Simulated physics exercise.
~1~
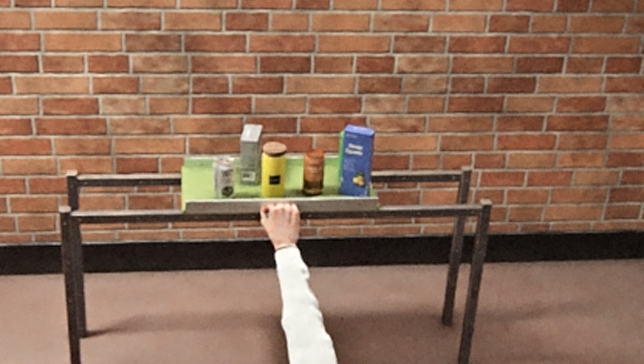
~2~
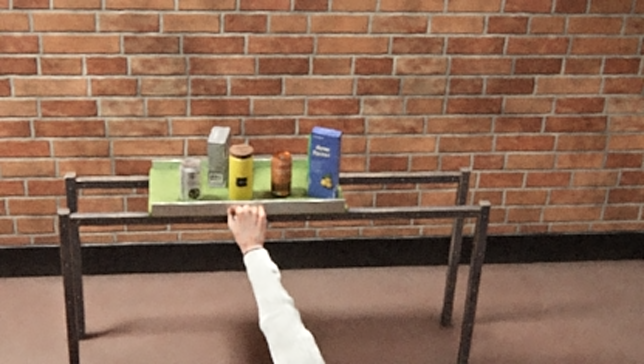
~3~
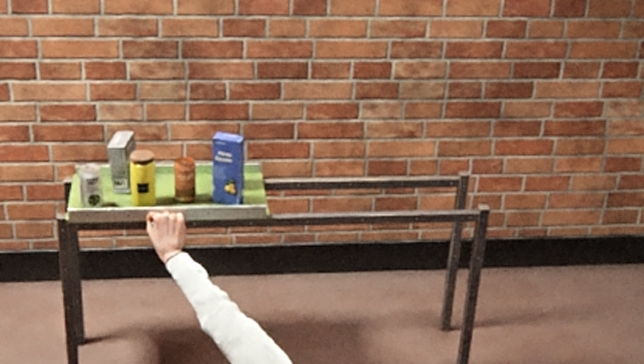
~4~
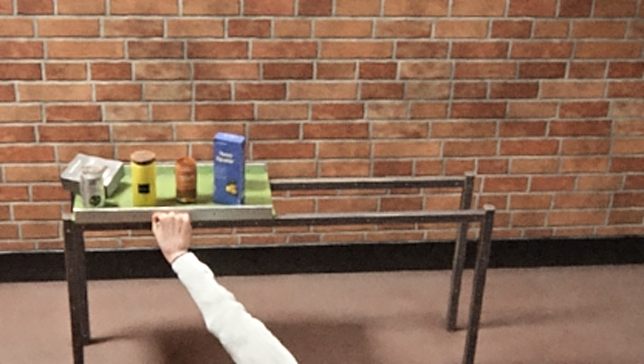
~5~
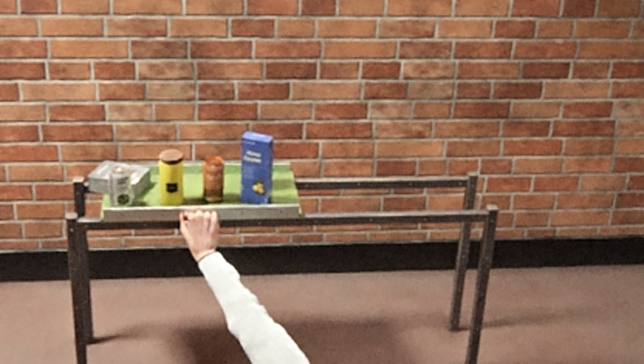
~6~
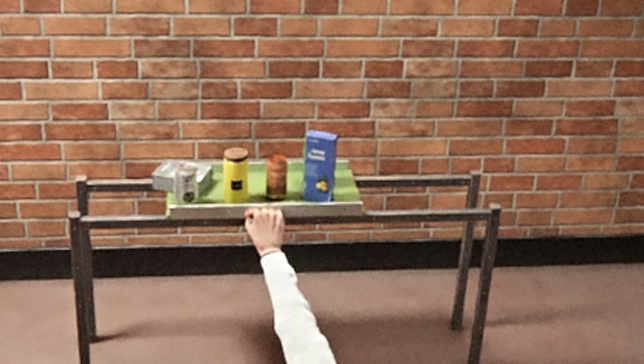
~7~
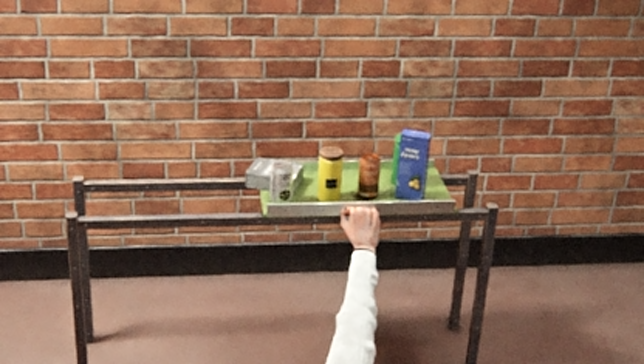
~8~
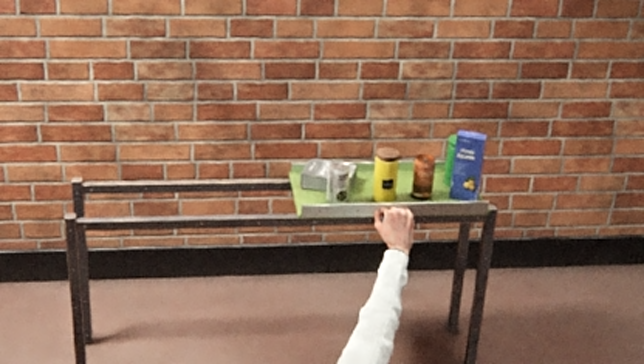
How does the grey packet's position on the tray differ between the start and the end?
At the start the grey packet stands upright at the back of the tray, and at the end it is lying on its side.
